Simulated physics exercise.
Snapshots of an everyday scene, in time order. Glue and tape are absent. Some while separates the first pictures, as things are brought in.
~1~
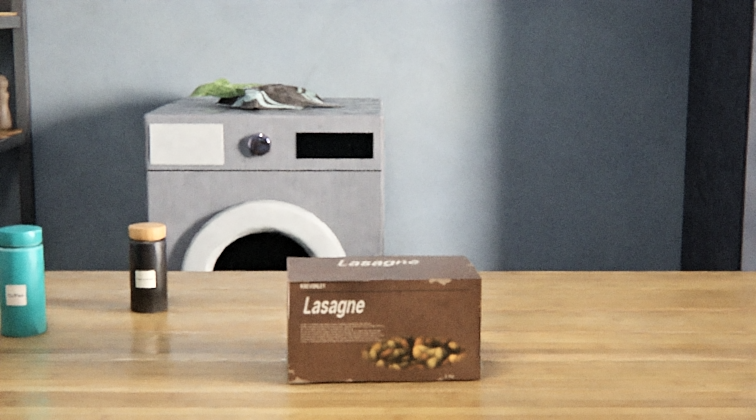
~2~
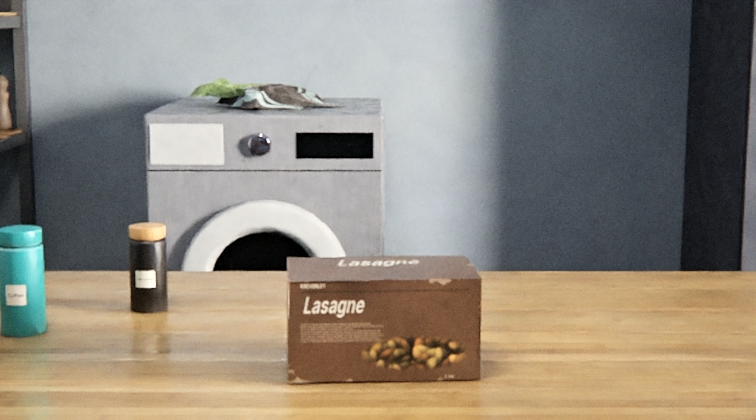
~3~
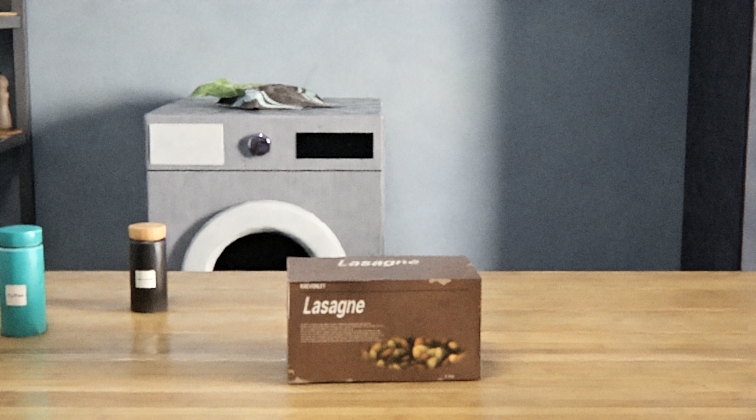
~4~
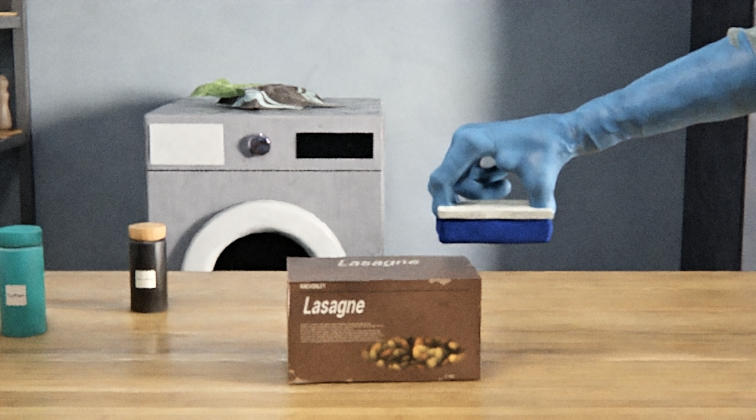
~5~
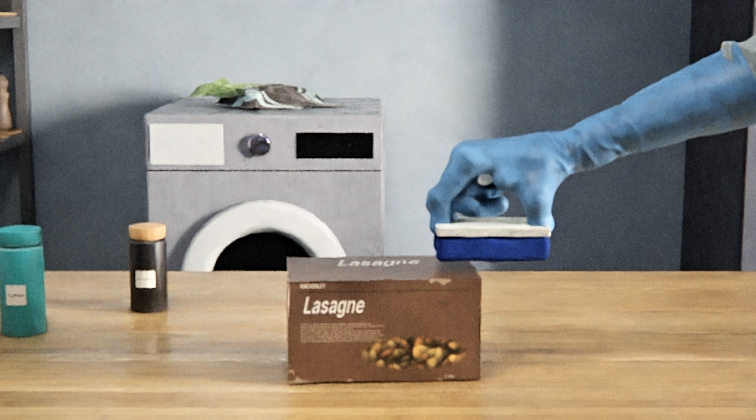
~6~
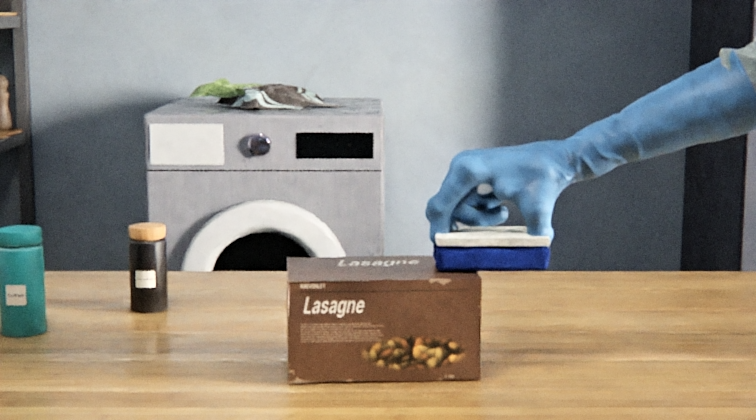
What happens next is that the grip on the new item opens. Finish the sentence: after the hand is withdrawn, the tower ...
The tower topples over.
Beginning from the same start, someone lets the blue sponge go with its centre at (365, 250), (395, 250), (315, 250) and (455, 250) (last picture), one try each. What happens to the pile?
In the first case the pile remains standing, in the second it remains standing, in the third it remains standing and in the fourth it remains standing.
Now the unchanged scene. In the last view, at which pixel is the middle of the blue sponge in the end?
Around (504, 362).
Then, 0.40 s past the last view, blue sponge now fallen.
Then, 0.70 s past the last view, nothing new.
Finally, fallen, blue sponge; the other 3 still in place. Final places as the last picture's camera would see them, blue sponge near (504, 362). The pile loses its balance.
